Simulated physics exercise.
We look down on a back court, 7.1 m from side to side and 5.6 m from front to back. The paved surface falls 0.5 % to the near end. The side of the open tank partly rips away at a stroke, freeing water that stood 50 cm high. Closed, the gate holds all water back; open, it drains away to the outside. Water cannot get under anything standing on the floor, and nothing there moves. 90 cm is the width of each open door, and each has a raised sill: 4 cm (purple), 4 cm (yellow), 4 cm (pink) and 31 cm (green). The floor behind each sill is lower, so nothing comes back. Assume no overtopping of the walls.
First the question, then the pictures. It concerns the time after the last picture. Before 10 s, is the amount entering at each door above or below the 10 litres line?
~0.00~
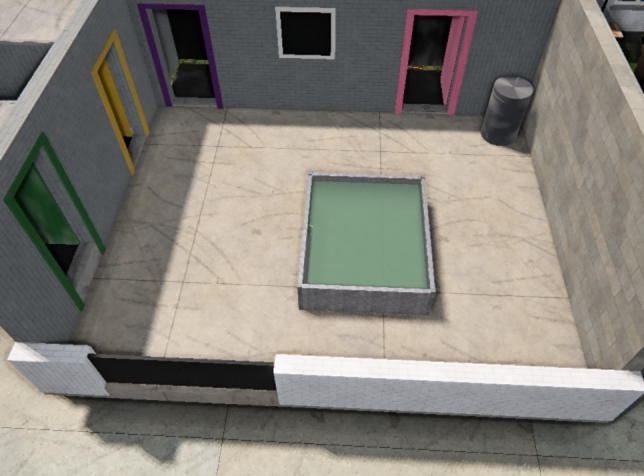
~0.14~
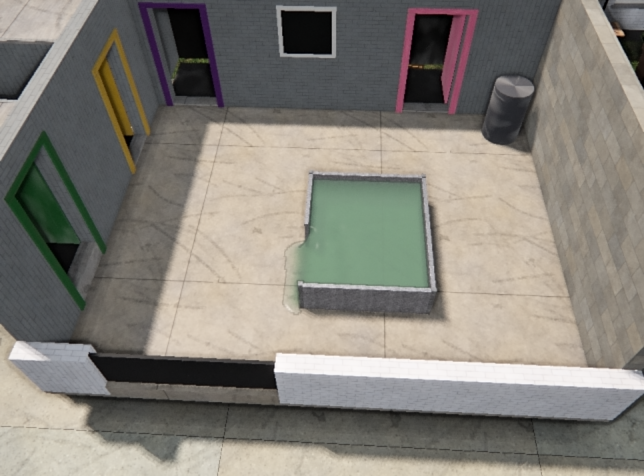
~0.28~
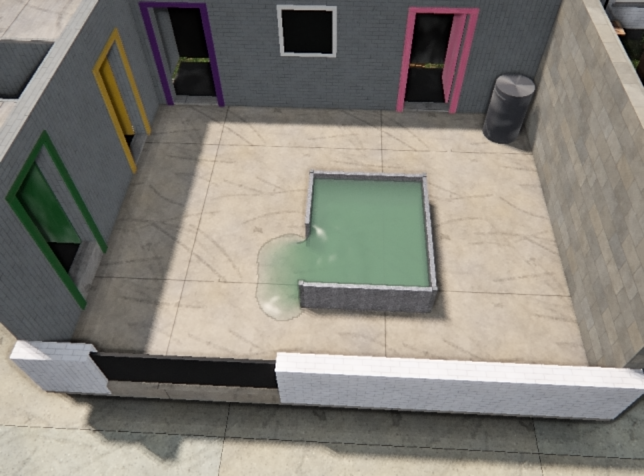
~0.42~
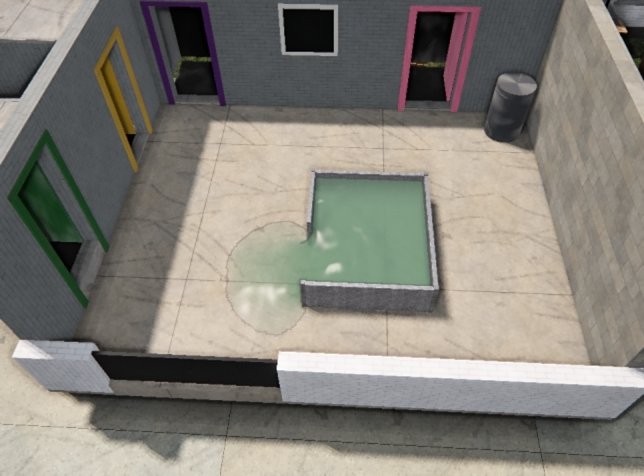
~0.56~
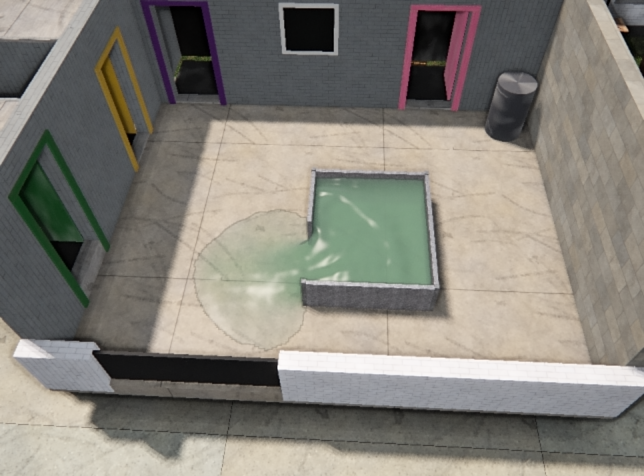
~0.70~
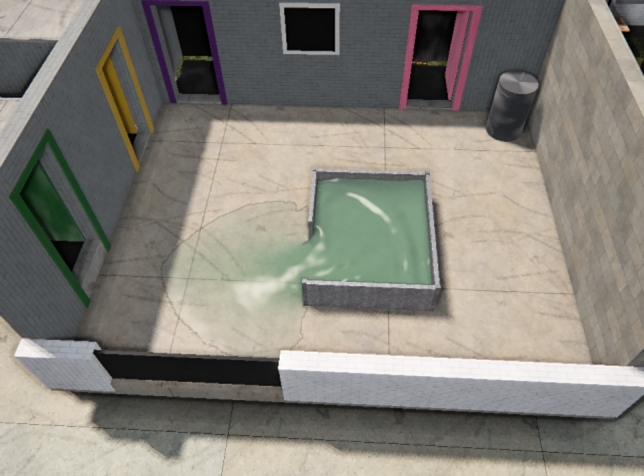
Result: At the purple door the inflow will be out of bounds; at the yellow door the inflow will be out of bounds; at the pink door the inflow will be within bounds; at the green door the inflow will be within bounds.
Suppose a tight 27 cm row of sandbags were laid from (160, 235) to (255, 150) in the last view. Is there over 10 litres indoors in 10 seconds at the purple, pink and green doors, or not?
Then, at the purple door it's exceeded, at the pink door it's not exceeded, at the green door it's not exceeded.
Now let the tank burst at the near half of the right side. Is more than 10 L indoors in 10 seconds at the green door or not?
In that case, green door: Less than that.
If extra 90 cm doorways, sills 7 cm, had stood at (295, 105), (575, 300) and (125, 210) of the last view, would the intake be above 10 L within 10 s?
Door 1: Lower; door 2: Lower; door 3: Higher.
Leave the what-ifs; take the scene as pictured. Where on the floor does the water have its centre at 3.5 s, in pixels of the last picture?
Centre: Roughly (245, 258) px.
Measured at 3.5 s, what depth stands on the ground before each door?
In centimetres - purple: 2, yellow: 6, pink: 0, green: 19.
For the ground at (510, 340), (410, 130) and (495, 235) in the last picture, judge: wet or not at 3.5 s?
Respectively: Was missed, was missed, was missed.
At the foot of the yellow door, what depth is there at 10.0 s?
Depth: Approx. 6.5 cm.
After 1.4 s water covers 25 % of the floor and is deepest (28 cm) near (300, 284); purple door not reached, yellow door not reached, pink door not reached, green door 19 cm at the sill, 0 L in.
After 2.2 s water covers 25 % of the floor and is deepest (36 cm) near (79, 329); purple door not reached, yellow door not reached, pink door not reached, green door 23 cm at the sill, 0 L in.
After 3.5 s water covers 35 % of the floor and is deepest (20 cm) near (171, 370); purple door 2 cm at the sill, 0 L in, yellow door 6 cm at the sill, 2 L in, pink door not reached, green door 19 cm at the sill, 0 L in.
After 6.0 s water covers 55 % of the floor and is deepest (14 cm) near (66, 365); purple door 12 cm at the sill, 63 L in, yellow door 6 cm at the sill, 11 L in, pink door not reached, green door 11 cm at the sill, 0 L in.
After 10.0 s water covers 85 % of the floor and is deepest (8 cm) near (66, 365); purple door 8 cm at the sill, 141 L in, yellow door 7 cm at the sill, 24 L in, pink door 2 cm at the sill, 0 L in, green door 7 cm at the sill, 0 L in.
